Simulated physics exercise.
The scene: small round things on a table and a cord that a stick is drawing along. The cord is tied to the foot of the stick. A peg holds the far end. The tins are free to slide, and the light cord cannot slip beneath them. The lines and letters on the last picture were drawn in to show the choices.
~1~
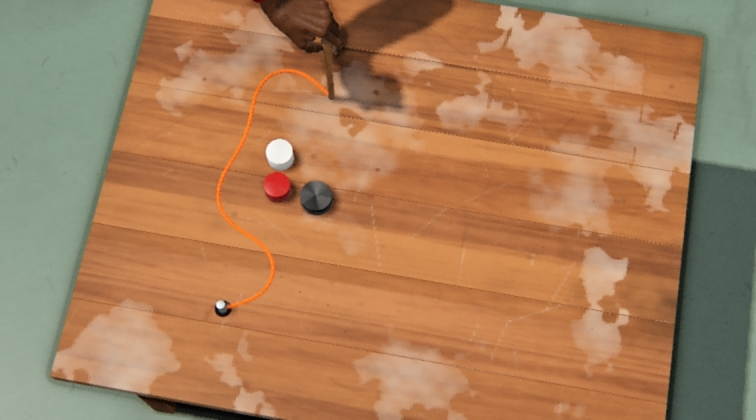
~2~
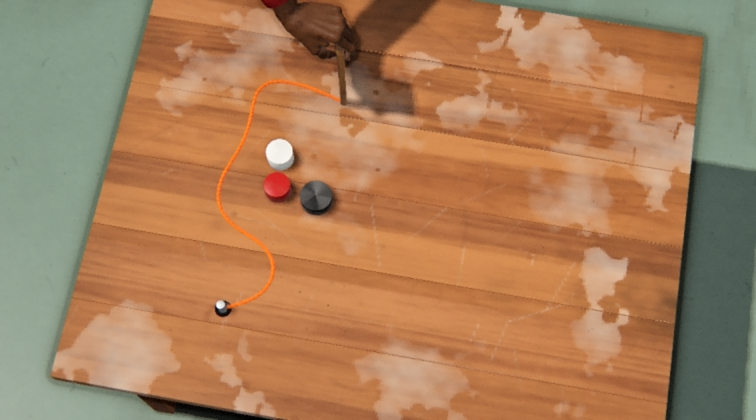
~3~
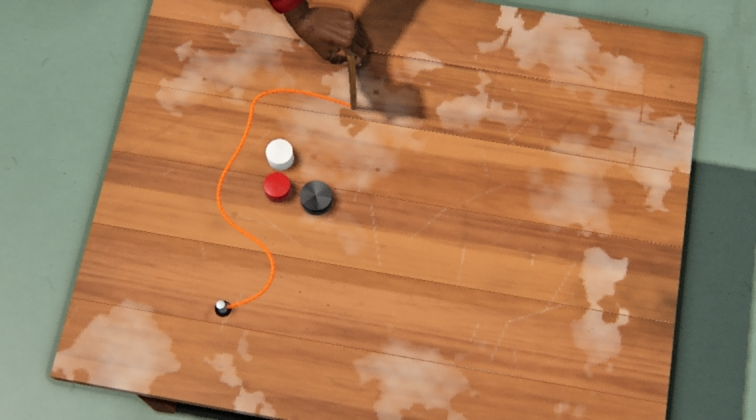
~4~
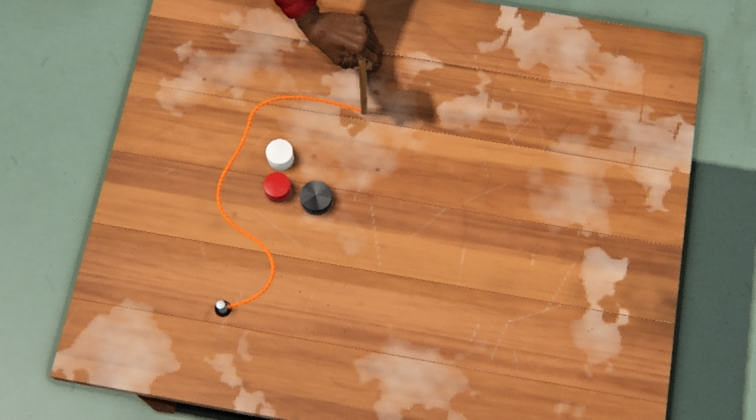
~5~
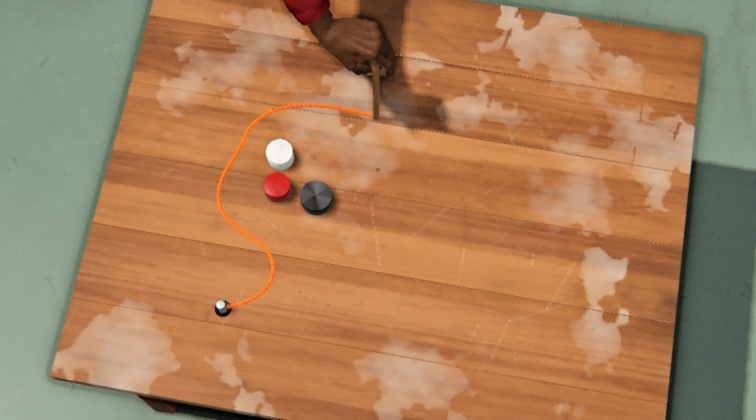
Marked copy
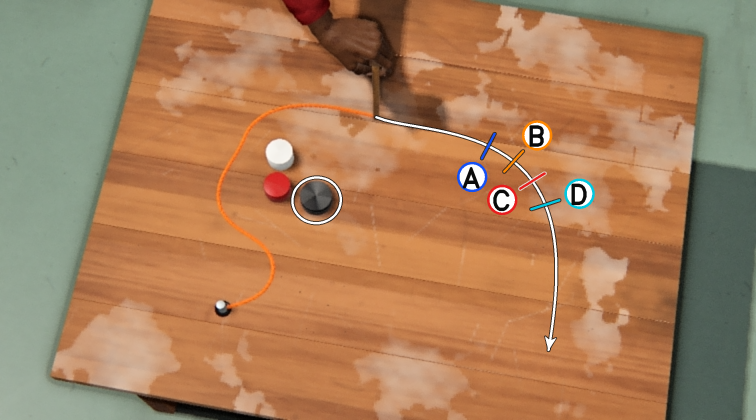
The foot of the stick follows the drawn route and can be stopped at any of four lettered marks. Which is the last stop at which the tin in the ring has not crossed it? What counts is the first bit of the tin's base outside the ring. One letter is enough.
At B, and not beyond.
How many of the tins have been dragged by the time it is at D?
By then, three.
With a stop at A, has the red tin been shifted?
No.
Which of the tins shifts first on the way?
The white one.
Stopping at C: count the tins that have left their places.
By then, three.
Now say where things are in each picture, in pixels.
In the first frame, peg (222, 307); white tin (280, 155); red tin (278, 188).
In the second frame, red tin (278, 188); black tin (316, 198).
In the third frame, peg (222, 307); white tin (280, 155).
In the fourth frame, red tin (278, 188); black tin (316, 198).
In the fifth frame, peg (222, 307); white tin (280, 155); red tin (278, 188).
On the copy, A at (488, 146); B at (514, 162); C at (532, 181); D at (545, 205); the ring at (317, 200); the route from (376, 117) via (532, 181) to (549, 350).
On B. First, foot of the stick (425, 128); black tin (316, 198).
Then, foot of the stick (476, 141); black tin (316, 198).
Finally, foot of the stick (513, 162); white tin (302, 176); red tin (283, 193); black tin (318, 200); the black tin is still in its ring.
By contrast, A is safe but short; C drags the ringed tin to (328, 213); D drags the ringed tin to (335, 222).
